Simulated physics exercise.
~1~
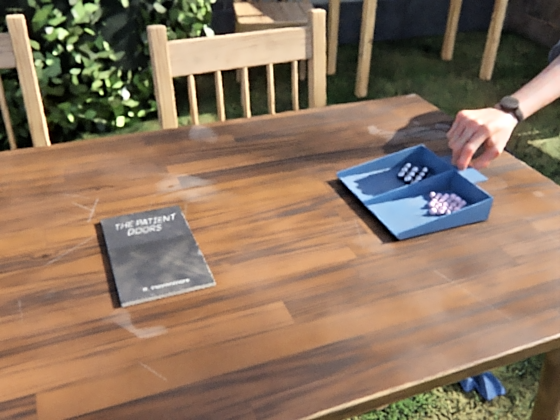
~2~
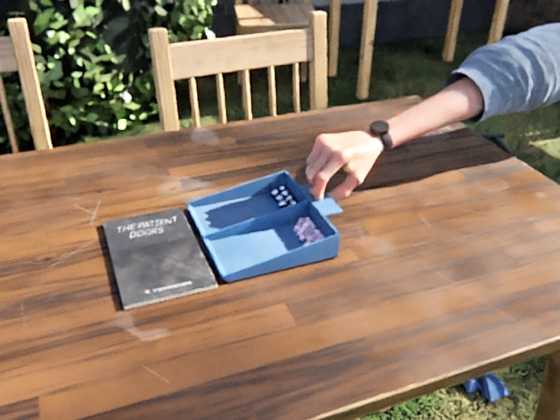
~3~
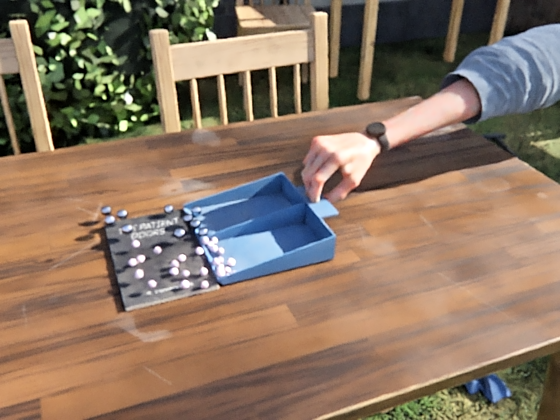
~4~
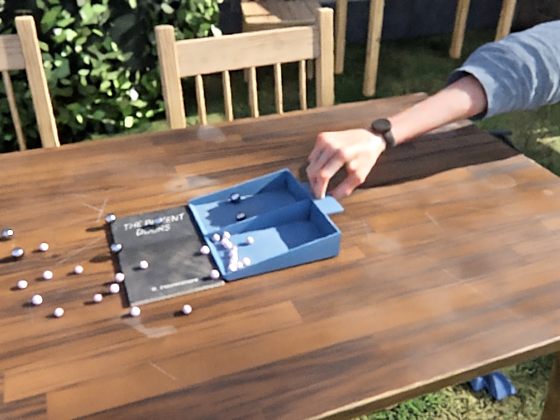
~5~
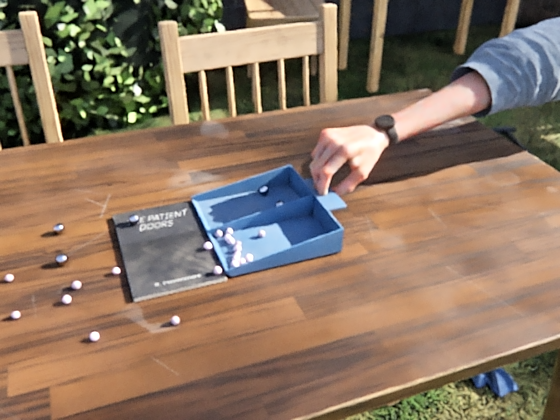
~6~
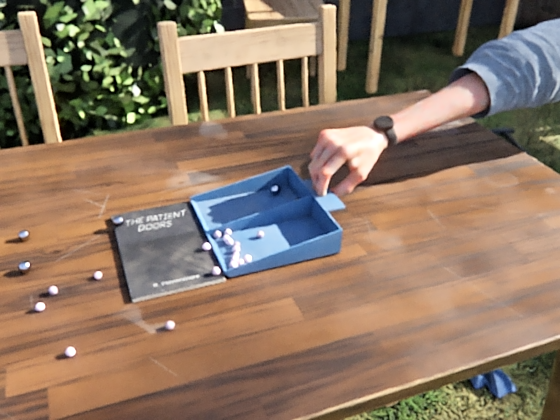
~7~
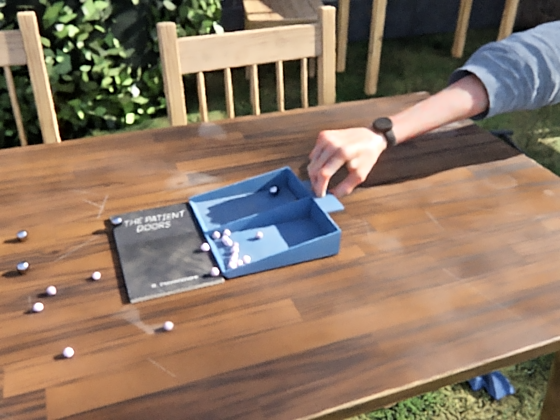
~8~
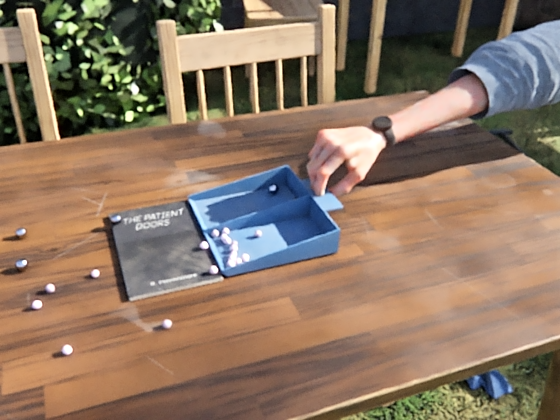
A hand in a grey-blue sleeve, with a dark watch at the wrist, holds the end of a blue divided tray on a wooden plank table outdoors, seen from above with a slight sway. Small pale beads sit in both compartments, and a thin dark book lies to the left, with wooden chairs and leafy bushes behind. The hand pushes the tray left until it stops against the book. Beads from both compartments shoot forward over the low rim, scattering across the cover and onto the table. Finally, some rest left of the book while others remain in the tray.
